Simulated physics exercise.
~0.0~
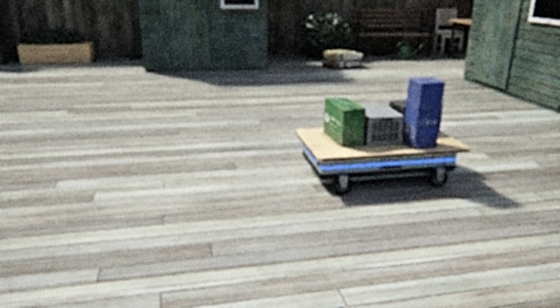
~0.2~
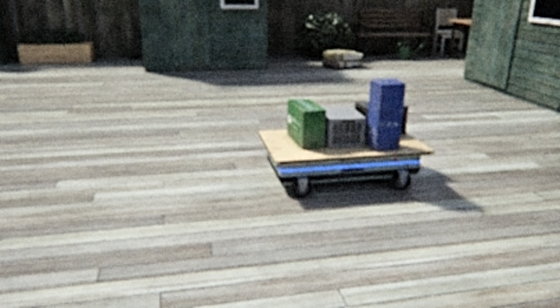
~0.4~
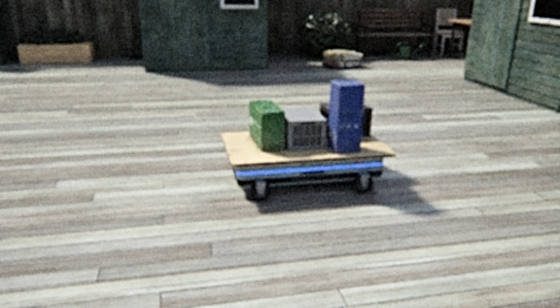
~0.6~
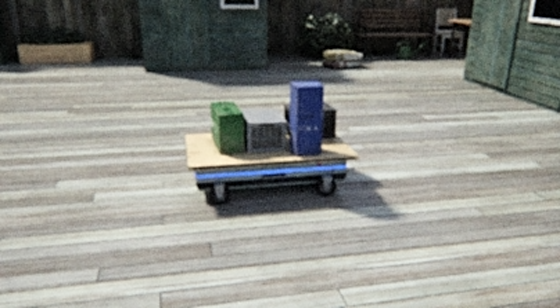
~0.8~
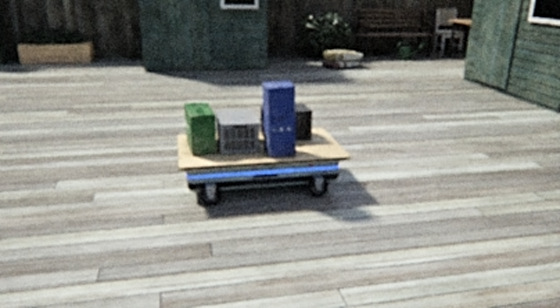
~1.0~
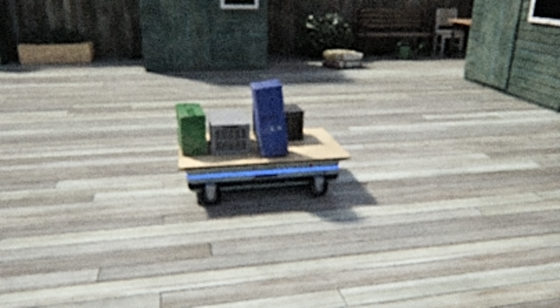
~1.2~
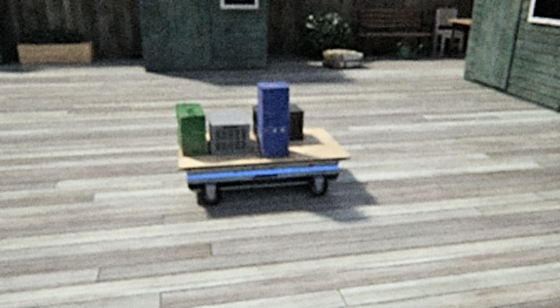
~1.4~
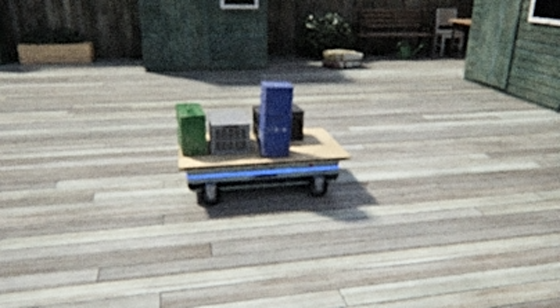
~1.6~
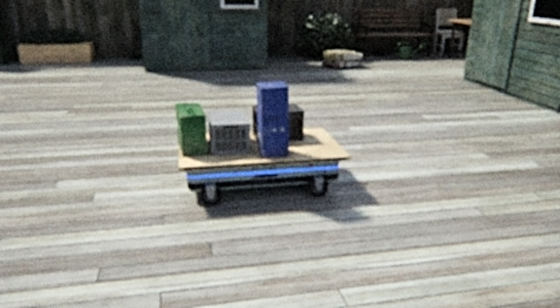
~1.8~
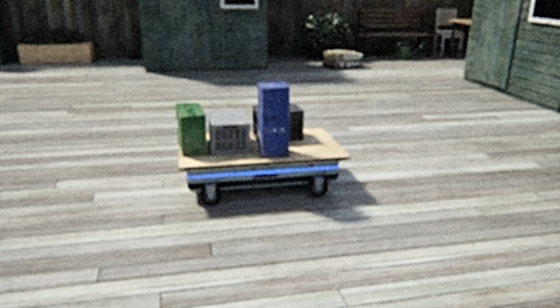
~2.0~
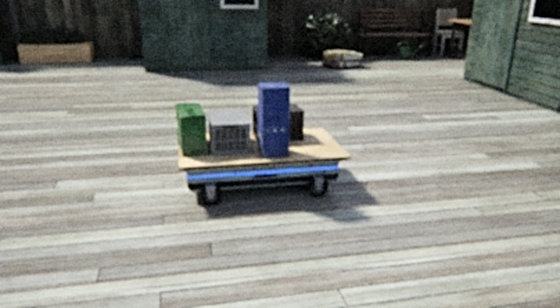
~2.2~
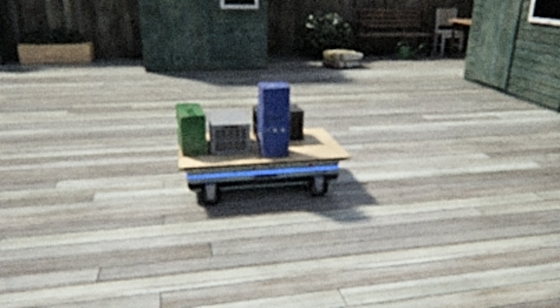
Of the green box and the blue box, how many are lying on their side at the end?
None of them are; the green box and the blue box both still stand upright on the cart.
A flat cart carrying four items rolls left and stops, with its load still aboard.
